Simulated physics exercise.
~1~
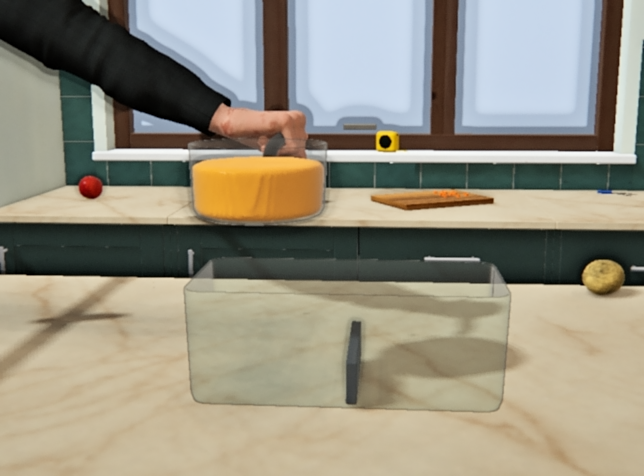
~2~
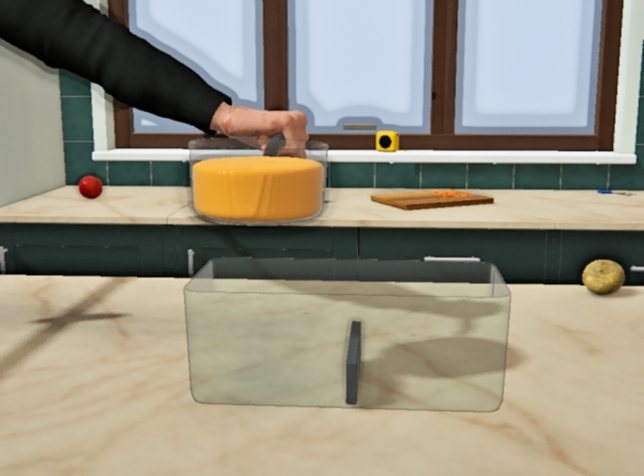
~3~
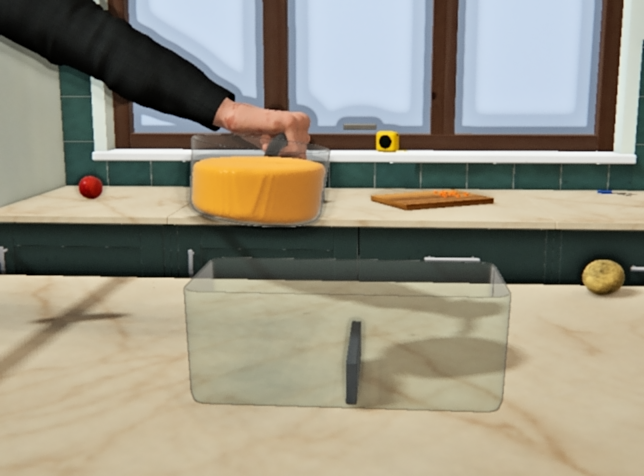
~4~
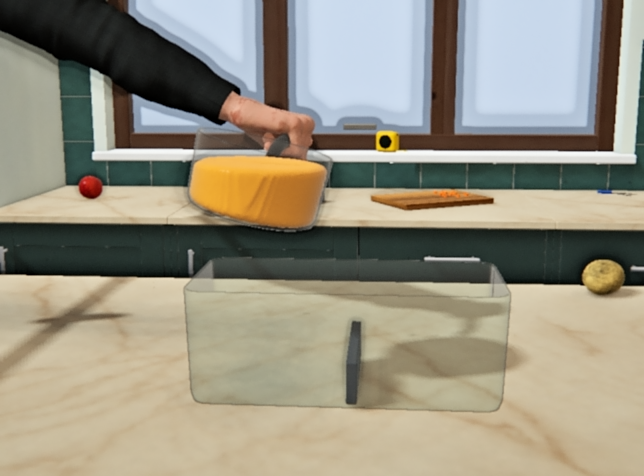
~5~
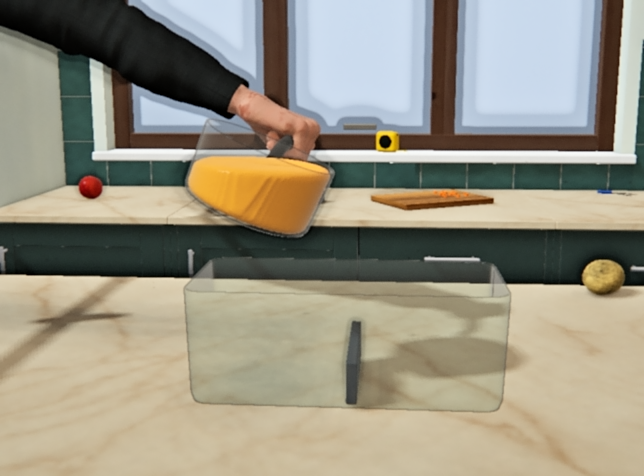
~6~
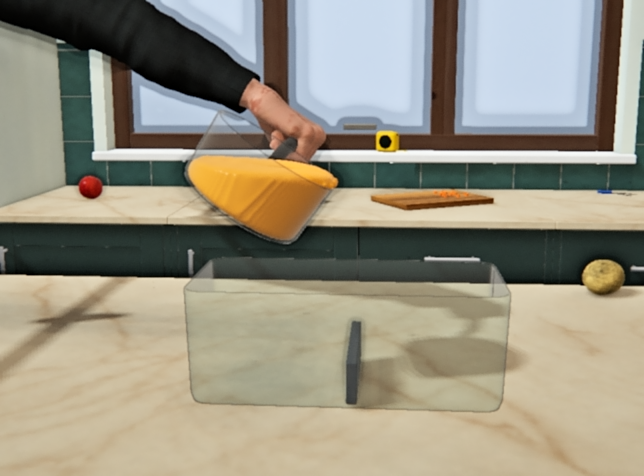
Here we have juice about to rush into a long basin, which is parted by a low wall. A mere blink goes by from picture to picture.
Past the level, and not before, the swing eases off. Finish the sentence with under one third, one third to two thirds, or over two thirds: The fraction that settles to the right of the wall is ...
The fraction that settles to the right of the wall is one third to two thirds.
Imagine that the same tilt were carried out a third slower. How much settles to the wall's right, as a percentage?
It comes to some 65 in a hundred.
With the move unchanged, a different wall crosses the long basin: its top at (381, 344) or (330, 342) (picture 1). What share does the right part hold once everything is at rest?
About 20 % and 80 %.
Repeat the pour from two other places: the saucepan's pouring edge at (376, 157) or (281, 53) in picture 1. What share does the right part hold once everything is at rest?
First place gives some 90 %, second place some 30 %.
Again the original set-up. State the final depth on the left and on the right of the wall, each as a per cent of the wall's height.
About 30 on the left and about 40 on the right.
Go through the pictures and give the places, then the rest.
It leans 0°; its right rim is at (326, 146); the juice meets the walls at (196, 163) and (324, 164); the long basin's rim runs from (199, 275) to (501, 280); the wall's top is at (354, 342), in the first frame.
It leans 2°; its right rim is at (326, 148); the juice meets the walls at (196, 163) and (324, 165), in the second frame.
It leans 6°; its right rim is at (329, 153); the juice meets the walls at (197, 162) and (325, 167), in the third frame.
It leans 13°; its right rim is at (331, 162); the juice meets the walls at (198, 162) and (327, 168), in the fourth frame.
It leans 23°; its right rim is at (333, 175); the juice meets the walls at (196, 161) and (331, 171), in the fifth frame.
It leans 34°; its right rim is at (332, 189); the juice meets the walls at (194, 160) and (328, 179); 2 per cent is over the edge, in the sixth frame.
A moment on, the saucepan is tipped on its side and 27 per cent is still to pour, 7 is left of the wall and 33 right of it.
Next, the saucepan is tipped right over and 6 per cent is still to pour, 33 is left of the wall and 57 right of it.
Then the saucepan is tipped right over and 0 per cent is still to pour, 44 is left of the wall and 54 right of it.
Later the saucepan is tipped right over and 0 per cent is still to pour, 45 is left of the wall and 54 right of it.
Finally, 45 per cent lies left of the wall, 54 right of it and 1 outside.
